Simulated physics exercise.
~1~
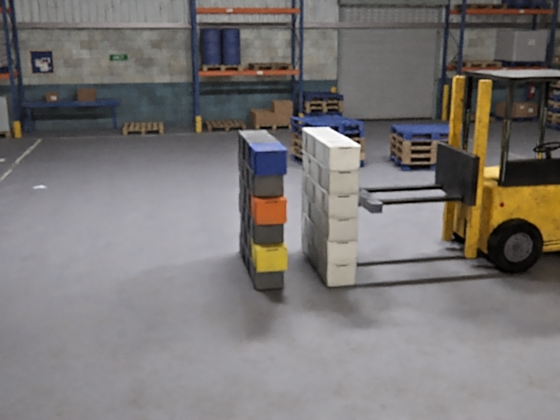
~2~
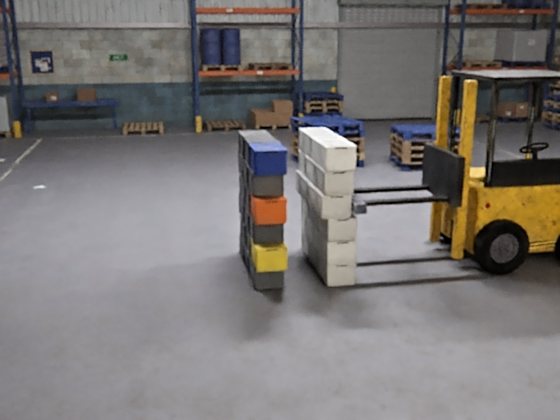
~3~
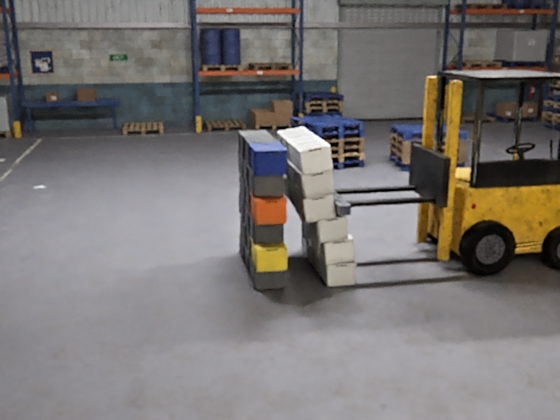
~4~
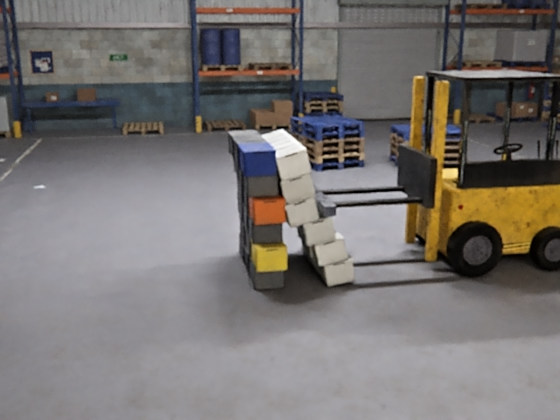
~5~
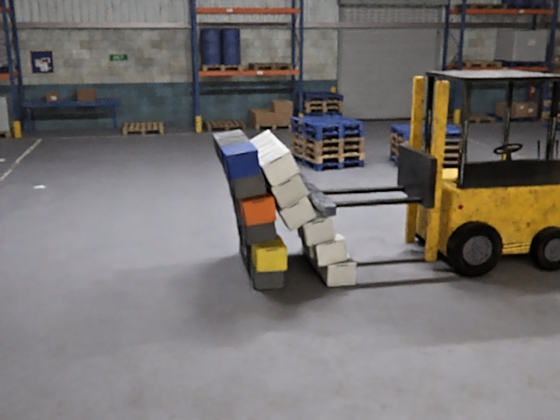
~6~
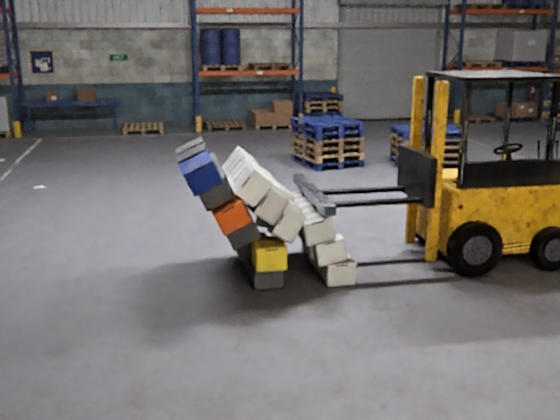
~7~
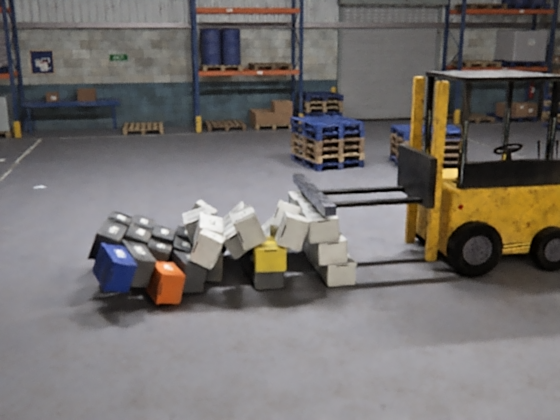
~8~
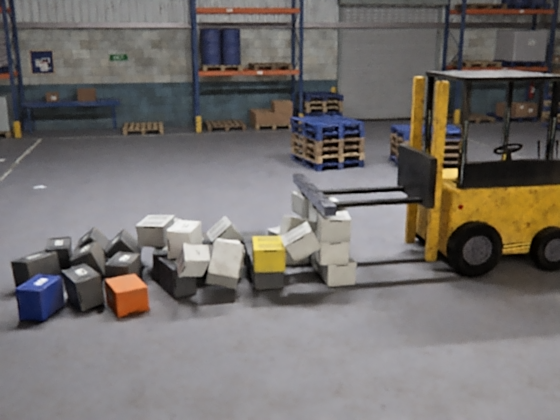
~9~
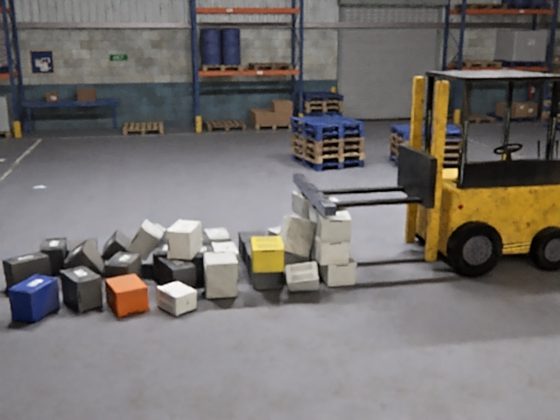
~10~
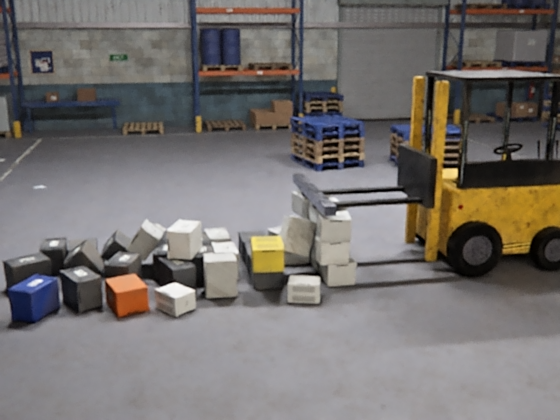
Warehouse floor, a yellow forklift pushing a white tote wall leftward into a grey one, both toppling into a scattered heap.
